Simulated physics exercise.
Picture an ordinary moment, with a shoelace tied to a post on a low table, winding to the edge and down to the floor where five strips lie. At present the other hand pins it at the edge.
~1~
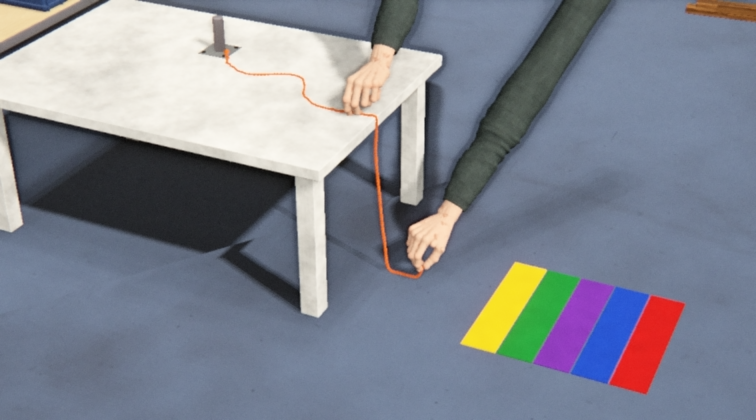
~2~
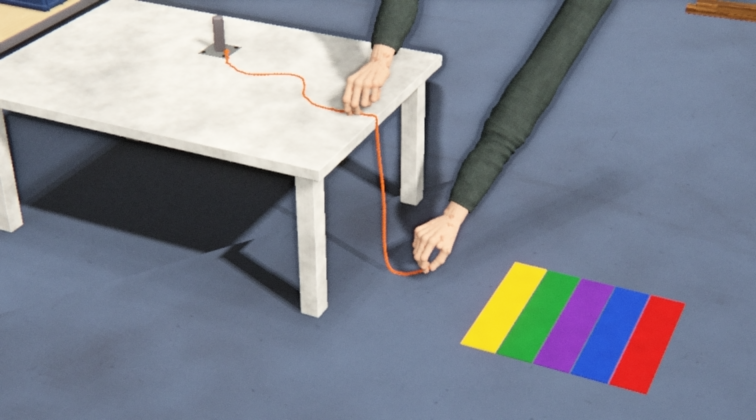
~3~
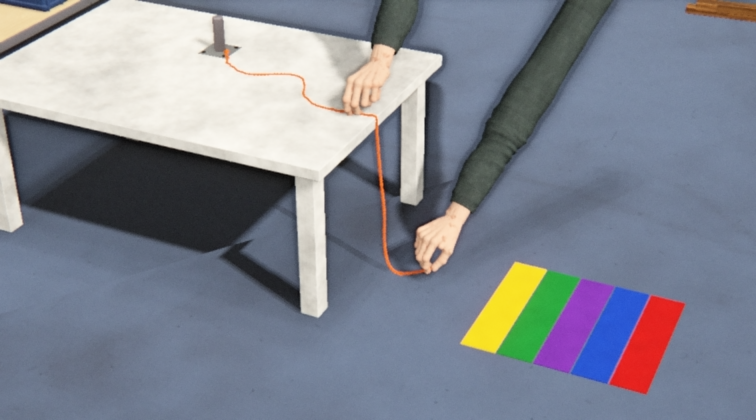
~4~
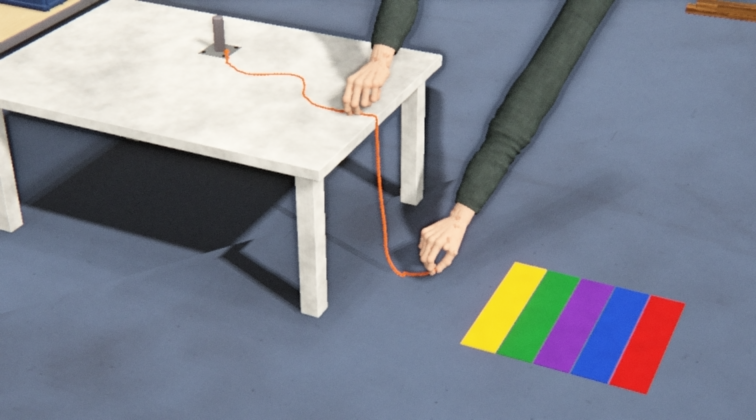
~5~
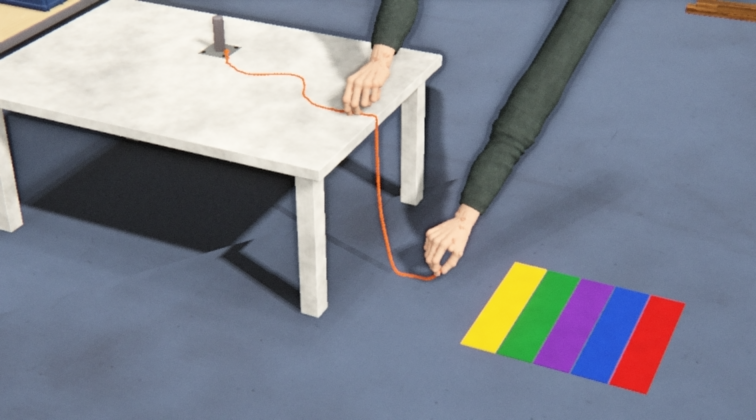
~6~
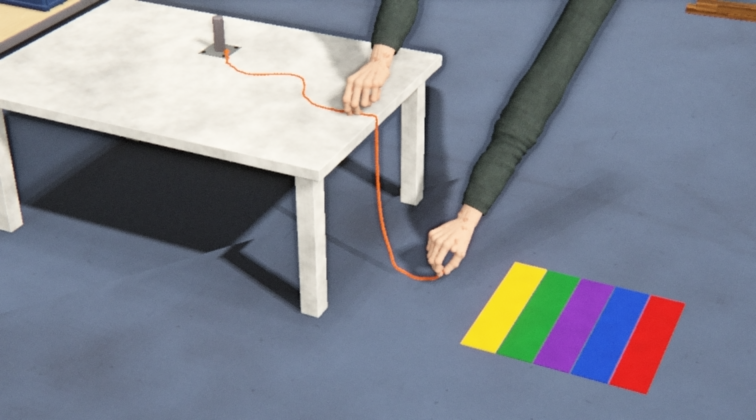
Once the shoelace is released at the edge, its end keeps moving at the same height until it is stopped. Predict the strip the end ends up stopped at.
The end ends up at the purple strip.
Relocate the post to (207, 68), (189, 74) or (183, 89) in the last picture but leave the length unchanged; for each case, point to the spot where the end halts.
In pixels, the answers are (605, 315), (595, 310) and (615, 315).
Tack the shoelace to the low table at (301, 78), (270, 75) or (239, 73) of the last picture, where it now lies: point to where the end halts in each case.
(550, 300), (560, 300), (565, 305).
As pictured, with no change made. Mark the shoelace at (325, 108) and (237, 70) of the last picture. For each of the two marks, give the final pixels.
Point one: (375, 107); point two: (265, 65).
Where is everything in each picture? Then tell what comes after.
The first frame shows end (423, 267); yellow (488, 332); green (524, 342); purple (560, 351); blue (597, 361); red (636, 372).
The second frame shows end (429, 269); shoelace through (230, 64) (289, 75) (309, 100) (374, 118) (383, 189) (386, 256).
The third frame shows end (431, 269).
The fourth frame shows end (435, 270); shoelace through (230, 64) (289, 75) (309, 100) (374, 118) (380, 189) (387, 256).
The fifth frame shows end (440, 271).
The sixth frame shows end (443, 272); shoelace through (230, 64) (289, 75) (309, 100) (374, 118) (378, 189) (391, 256).
Soon after, end near (505, 288); over yellow.
Then, end near (553, 300); over green.
At full stretch, end near (582, 307); over purple. The end stops over the purple strip.
